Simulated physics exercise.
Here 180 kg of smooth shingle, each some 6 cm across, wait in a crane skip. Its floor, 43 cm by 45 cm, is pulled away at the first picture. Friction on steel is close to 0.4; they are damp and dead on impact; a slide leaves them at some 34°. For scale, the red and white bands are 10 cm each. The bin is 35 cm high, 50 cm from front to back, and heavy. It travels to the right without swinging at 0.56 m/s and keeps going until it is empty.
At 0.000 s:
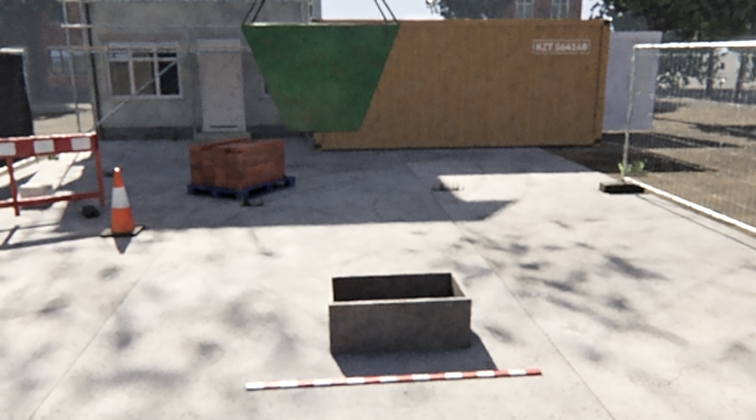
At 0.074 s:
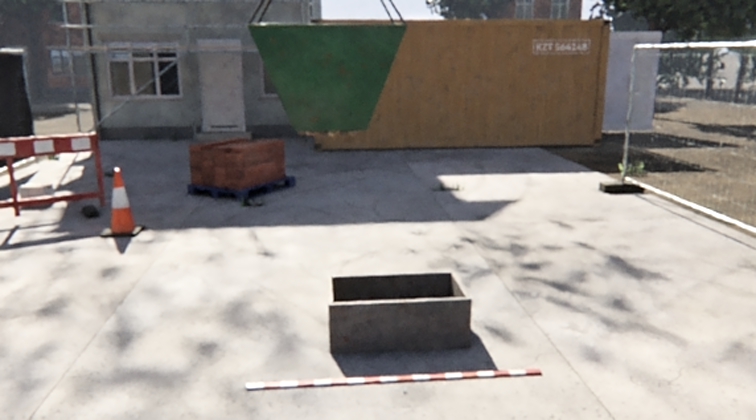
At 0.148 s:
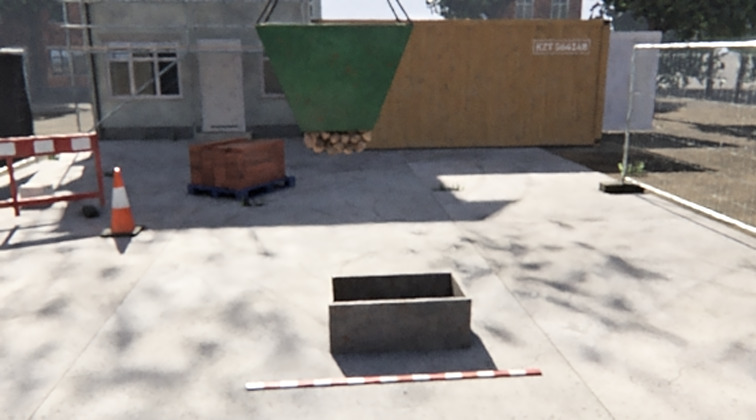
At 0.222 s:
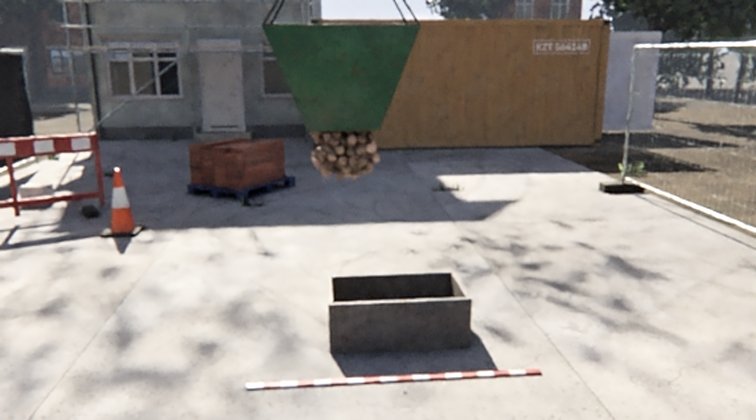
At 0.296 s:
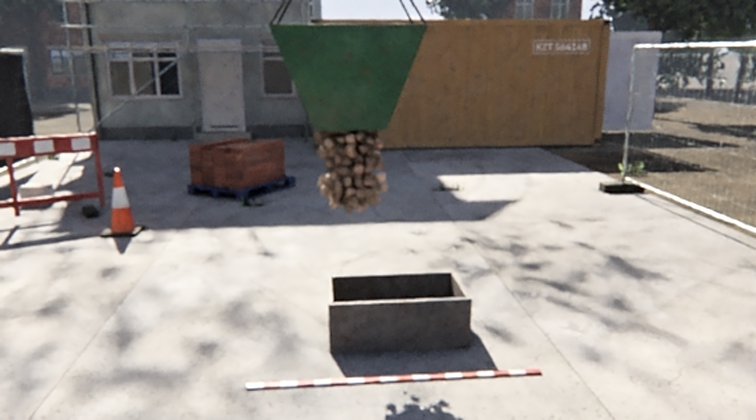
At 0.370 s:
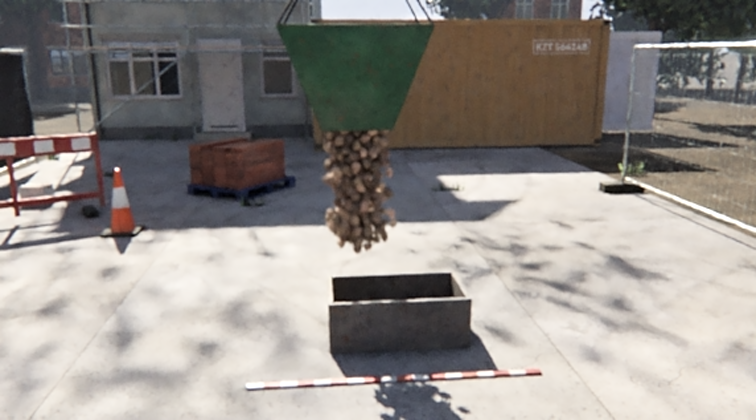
A green crane skip drifting slowly right across a paved yard, rounded brown stones pouring from its base above an open grey bin.
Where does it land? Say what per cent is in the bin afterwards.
Close to 97 in a hundred.
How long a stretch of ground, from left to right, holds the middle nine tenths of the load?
About 80 cm.
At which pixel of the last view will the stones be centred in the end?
Around (397, 309).
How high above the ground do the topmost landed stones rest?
Some 38 cm high.
After 0.7 s, 0 % in the crane skip, 98 % falling or lying in the bin, 2 % falling or lying beside or right of the bin; the stones farthest right are at (448, 315).
After 1.1 s, 0 % in the crane skip, 97 % falling or lying in the bin, 3 % falling or lying beside or right of the bin; the stones farthest right are at (458, 302).
After 1.7 s, 0 % in the crane skip, 97 % falling or lying in the bin, 3 % falling or lying beside or right of the bin; the stones farthest right are at (467, 304).
After 2.6 s, 0 % in the crane skip, 97 % falling or lying in the bin, 3 % falling or lying beside or right of the bin; the stones farthest right are at (469, 304).
After 4.5 s, 0 % in the crane skip, 97 % in the bin, 3 % beside or right of the bin; the stones farthest right are at (469, 304).
